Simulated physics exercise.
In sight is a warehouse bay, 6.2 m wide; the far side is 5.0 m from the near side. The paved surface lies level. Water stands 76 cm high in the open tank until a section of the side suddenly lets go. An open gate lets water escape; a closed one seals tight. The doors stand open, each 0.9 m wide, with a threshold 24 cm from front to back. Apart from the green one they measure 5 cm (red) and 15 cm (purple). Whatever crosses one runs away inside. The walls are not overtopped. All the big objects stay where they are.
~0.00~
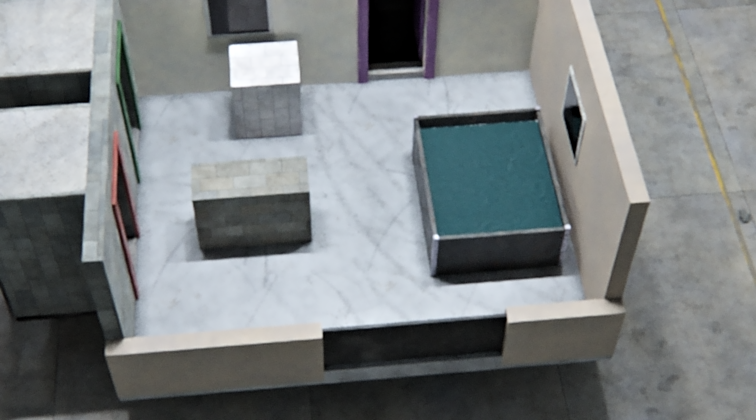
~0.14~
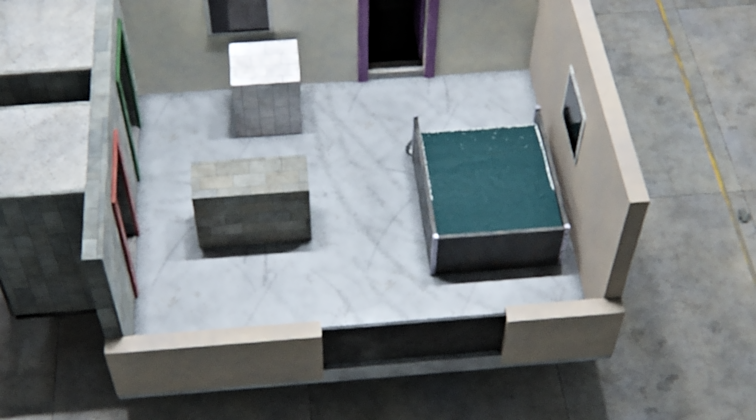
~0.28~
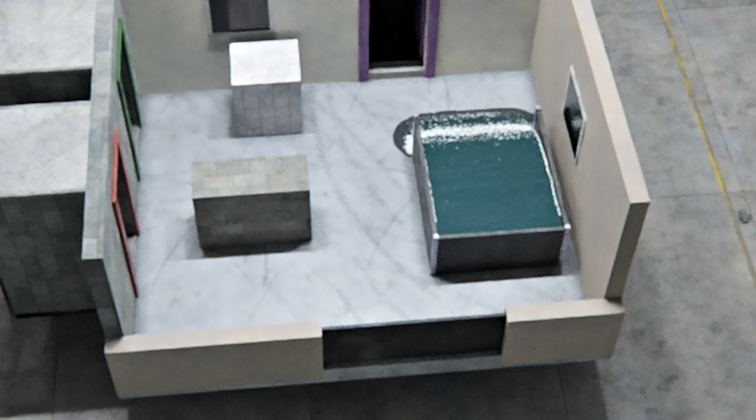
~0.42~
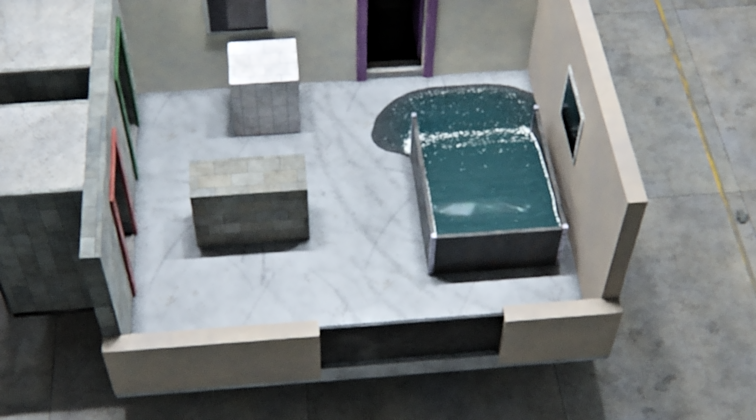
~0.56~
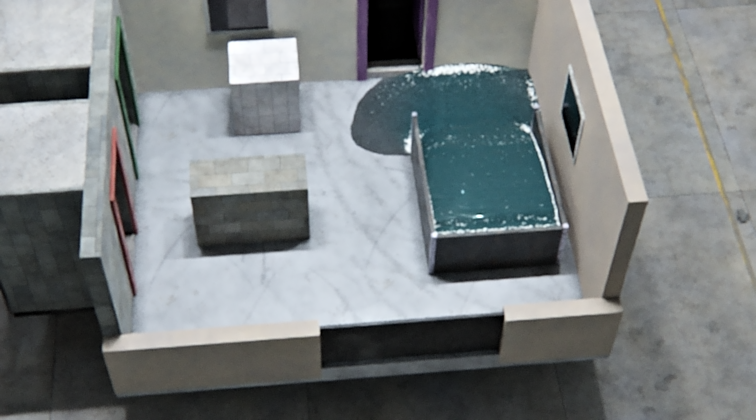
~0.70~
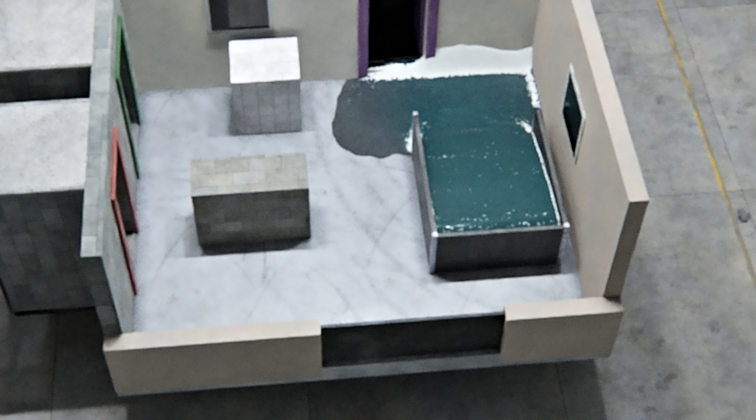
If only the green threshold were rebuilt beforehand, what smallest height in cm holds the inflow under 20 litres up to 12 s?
Close to 10 cm is just enough.
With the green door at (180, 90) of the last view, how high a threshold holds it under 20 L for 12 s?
Roughly 7.0 cm.
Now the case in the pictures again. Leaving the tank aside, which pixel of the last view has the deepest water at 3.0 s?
At about (313, 96).
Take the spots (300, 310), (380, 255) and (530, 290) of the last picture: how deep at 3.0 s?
About 0, 1 and 0 cm.
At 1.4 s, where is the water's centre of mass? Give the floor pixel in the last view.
At about (472, 156).
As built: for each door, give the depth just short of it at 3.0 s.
Depths in cm: Red 0, purple 24, green 9.
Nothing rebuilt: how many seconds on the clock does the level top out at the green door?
At about 6.0 s.
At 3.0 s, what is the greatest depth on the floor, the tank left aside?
About 42 cm.
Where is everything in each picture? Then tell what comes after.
The first picture shows the open tank at (488, 175) is whole and still, 76 cm deep; the green door at (129, 107) is dry.
In the second picture, water pours out on the far side and has run 0.2 m, to a hidden place; about 10 cm deep outside, 76 cm at the back.
In the third picture, the gap is on the far side, the front 0.8 m out at a hidden place; the back of the open tank holds 76 cm.
In the fourth picture, water pours out on the far side and has run 1.3 m, to (422, 93); about 11 cm deep outside, 74 cm at the back.
In the fifth picture, water pours out on the far side and has run 1.6 m, to (520, 70); about 10 cm deep outside, 65 cm at the back.
In the sixth picture, the front is at (390, 62), 1.8 m from the gap on the far side; 4.6 m2 of floor is wet, 65 cm left at the back; the green door at (128, 103), 5.1 m from the gap, is still 3.3 m from the nearest water.
After 1.4 s water covers 20 % of the floor, deepest (58 cm) near (526, 74); it has not reached the green door.
After 3.0 s water covers 50 % of the floor, deepest (42 cm) near (313, 96); 9 cm at the green door, 0 litres in over its 6 cm threshold.
After 12.0 s water covers 100 % of the floor, deepest (14 cm) near (221, 93); 10 cm at the green door, 92 litres in over its 6 cm threshold.
At the green door as built, the water arrived by 2.6 s and peaked near 14 cm at 6.0 s.
With a threshold of 8.5 cm, 35 litres would have come in within the 12 s; with 12 cm, 6 litres. So under 20 litres takes about 10 cm.
